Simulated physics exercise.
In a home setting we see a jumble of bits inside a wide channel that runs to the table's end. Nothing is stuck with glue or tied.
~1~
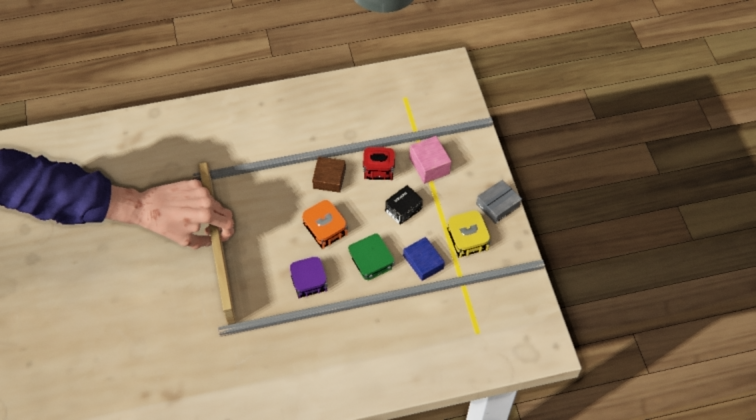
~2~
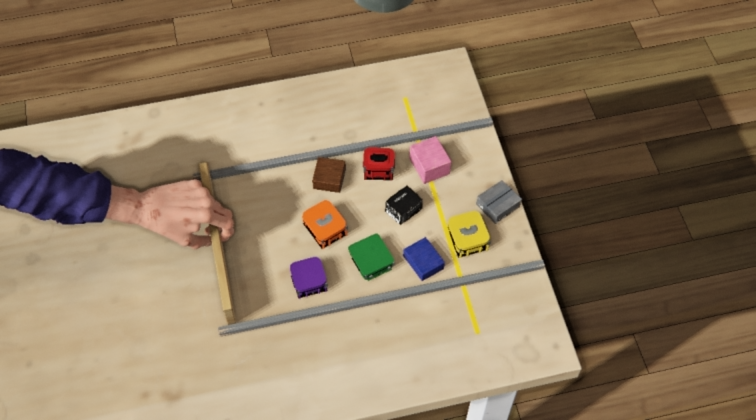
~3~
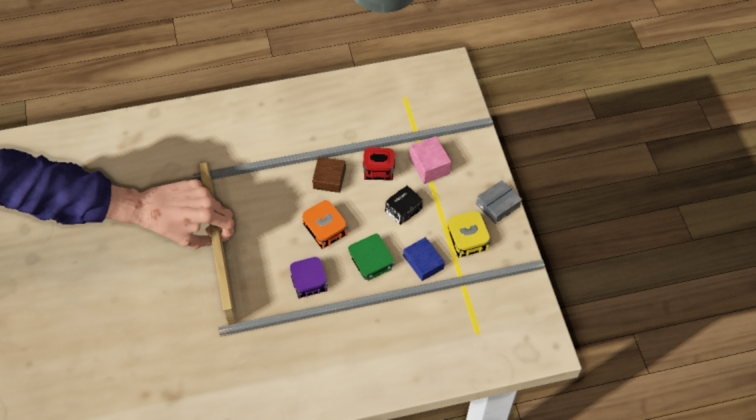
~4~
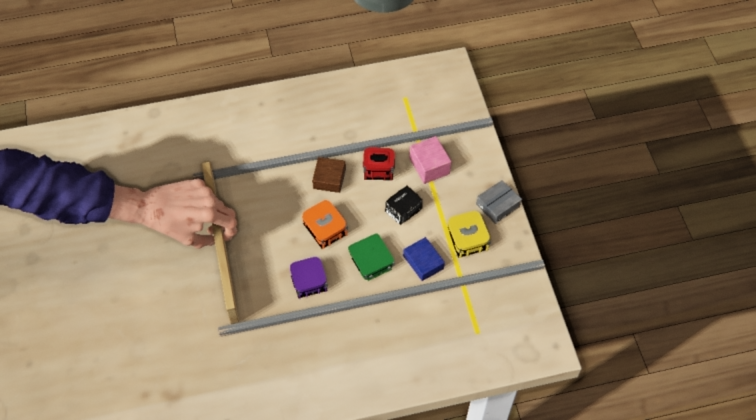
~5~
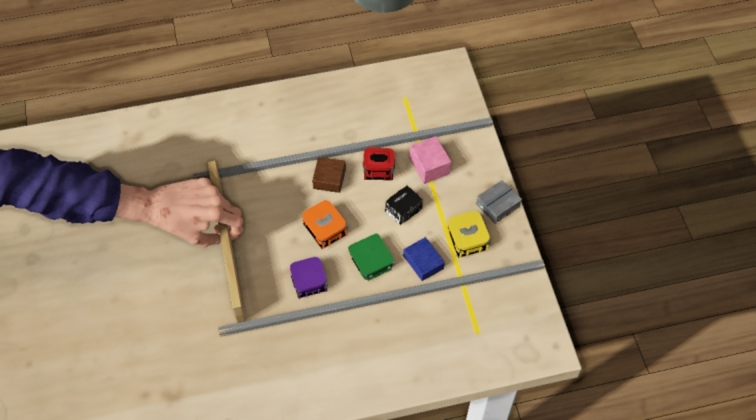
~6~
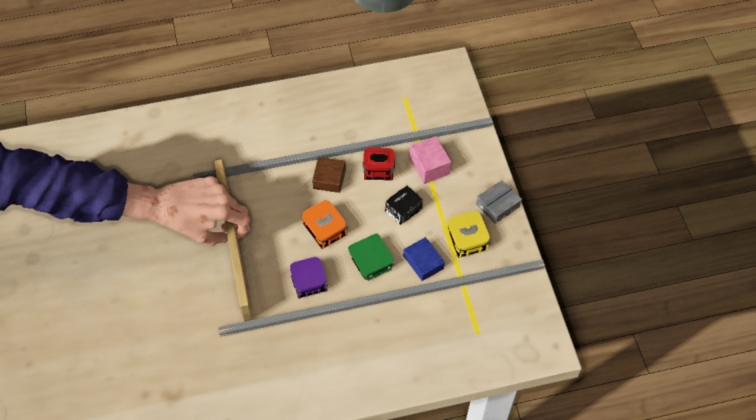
A hand in a dark blue sleeve grips a thin wooden board at the left of a channel on a pale tabletop, seen from above at a slant over a wooden floor. Between two grey rails sit brown, red, pink, orange, black, purple, green and blue blocks, with yellow and grey pieces near a yellow line at right. The hand barely moves, then slides the board slightly right, while the pieces and view stay still.
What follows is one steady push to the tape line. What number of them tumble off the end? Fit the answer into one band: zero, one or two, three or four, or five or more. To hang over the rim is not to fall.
I would say one or two.
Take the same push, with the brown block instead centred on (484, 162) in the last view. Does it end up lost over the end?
From that start, the brown block stays.
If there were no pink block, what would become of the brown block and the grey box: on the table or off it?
So the brown block is still there and the grey box goes off the edge.
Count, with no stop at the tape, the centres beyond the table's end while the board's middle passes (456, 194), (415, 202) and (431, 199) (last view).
Per position: 4 / 1 / 2.
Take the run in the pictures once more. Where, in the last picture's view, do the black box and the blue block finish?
In the last picture the black box sits at (483, 194) while the blue block sits at (531, 242).
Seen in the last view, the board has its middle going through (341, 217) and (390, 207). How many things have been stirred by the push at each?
First 5, after that 10.
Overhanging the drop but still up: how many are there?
It comes to 2.
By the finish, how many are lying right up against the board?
It ends up touching 3.
A little later, none off yet; grey box at rest near (499, 202); yellow case at rest near (468, 234); pink block at rest near (430, 160).
When it is over, the number that fall off is one or two; down, yellow case and grey box.
